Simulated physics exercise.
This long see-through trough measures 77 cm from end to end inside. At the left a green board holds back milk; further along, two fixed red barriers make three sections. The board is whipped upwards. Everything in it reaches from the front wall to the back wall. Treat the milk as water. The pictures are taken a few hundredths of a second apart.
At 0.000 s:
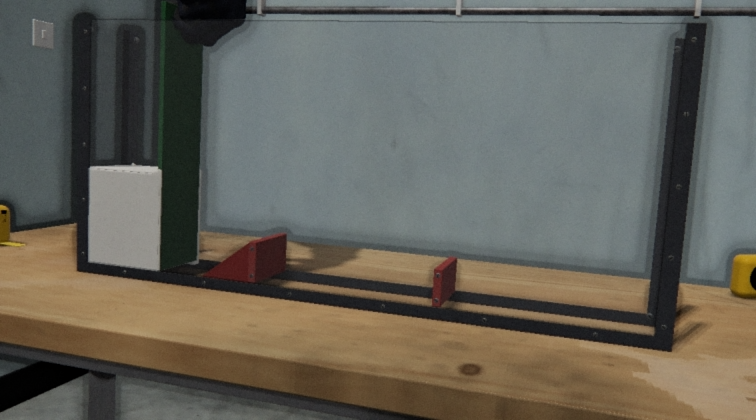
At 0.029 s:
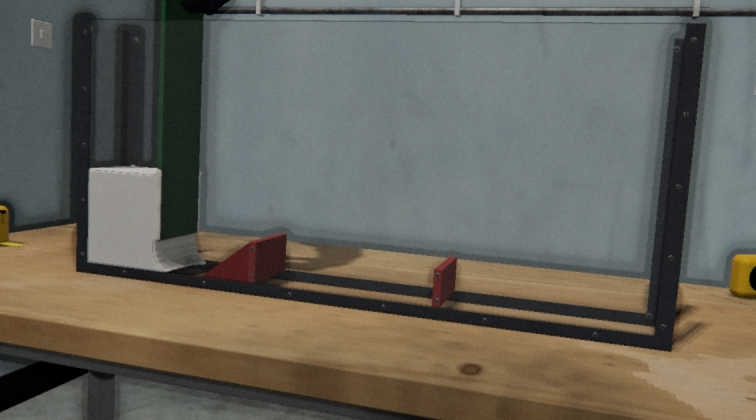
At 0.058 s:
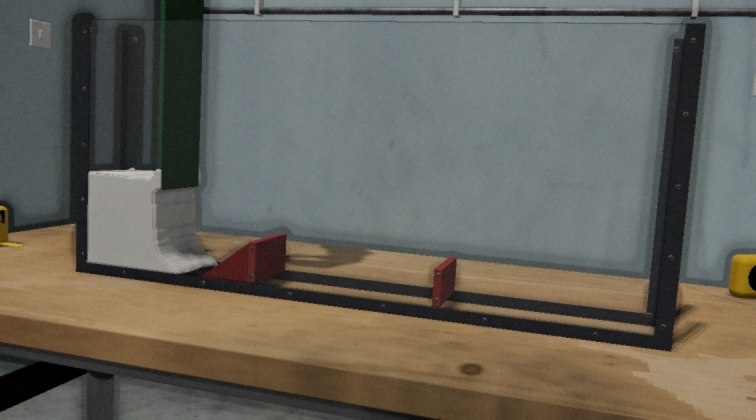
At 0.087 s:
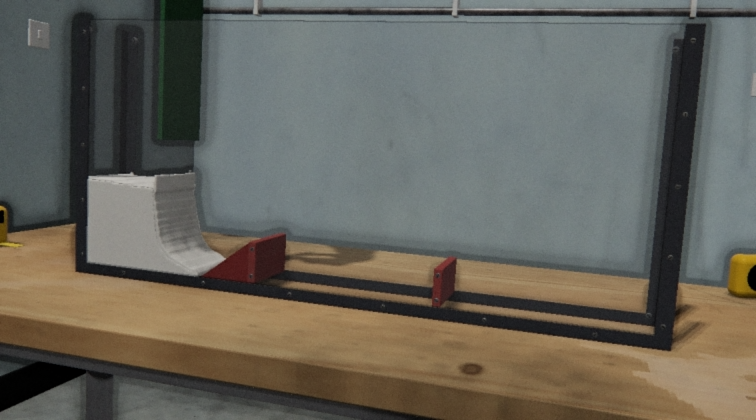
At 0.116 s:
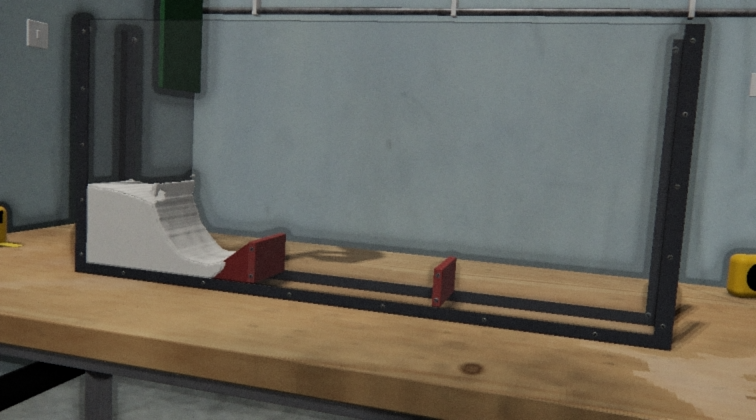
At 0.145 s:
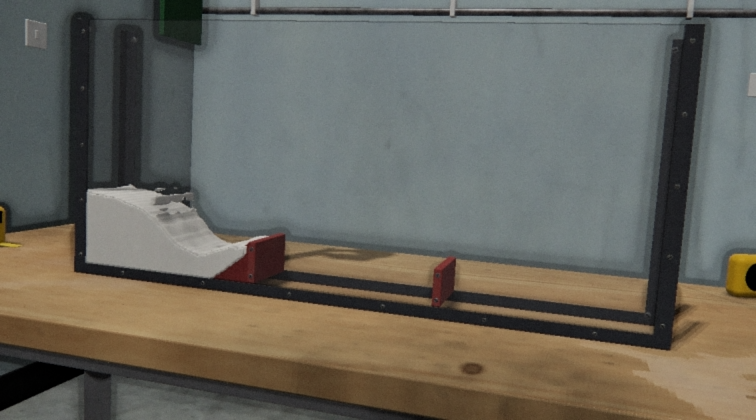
On a wooden workbench, a green board rises out of a clear tank and white liquid slumps rightward against a red ramp.
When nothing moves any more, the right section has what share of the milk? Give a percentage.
About 4 per cent.
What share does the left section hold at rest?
Near 58 in a hundred.
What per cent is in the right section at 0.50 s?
Near 2 in a hundred.
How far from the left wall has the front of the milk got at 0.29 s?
About 40 cm.
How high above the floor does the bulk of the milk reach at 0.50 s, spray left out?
About 7.0 cm.
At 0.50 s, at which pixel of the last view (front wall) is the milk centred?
Near (236, 263).
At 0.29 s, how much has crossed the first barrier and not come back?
Near 20 in a hundred.
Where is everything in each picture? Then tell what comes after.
The surface at the left wall is at (96, 169); the front along the floor is at (154, 268); the board's lower edge is at (157, 269); the first barrier (ramped) has its top at (252, 244); the second barrier (thin) has its top at (438, 271), in the first frame.
The surface at the left wall is at (95, 170); the front along the floor is at (164, 269); the board's lower edge is at (157, 239), in the second frame.
The surface at the left wall is at (95, 174); the front along the floor is at (178, 271); the board's lower edge is at (158, 188), in the third frame.
The surface at the left wall is at (95, 180); the front along the floor is at (196, 274); the board's lower edge is at (159, 138), in the fourth frame.
The surface at the left wall is at (94, 187); the front along the floor is at (208, 275); the board's lower edge is at (160, 86), in the fifth frame.
The surface at the left wall is at (93, 193); the front along the floor is at (208, 275); the board is clear, in the sixth frame.
By 0.29 s 81 per cent is still short of the first barrier, 0 is over the second.
By 0.50 s 64 per cent is still short of the first barrier, 2 is over the second.
By 0.89 s 61 per cent is still short of the first barrier, 4 is over the second.
At rest it is 59 per cent left, 37 middle, 4 right.
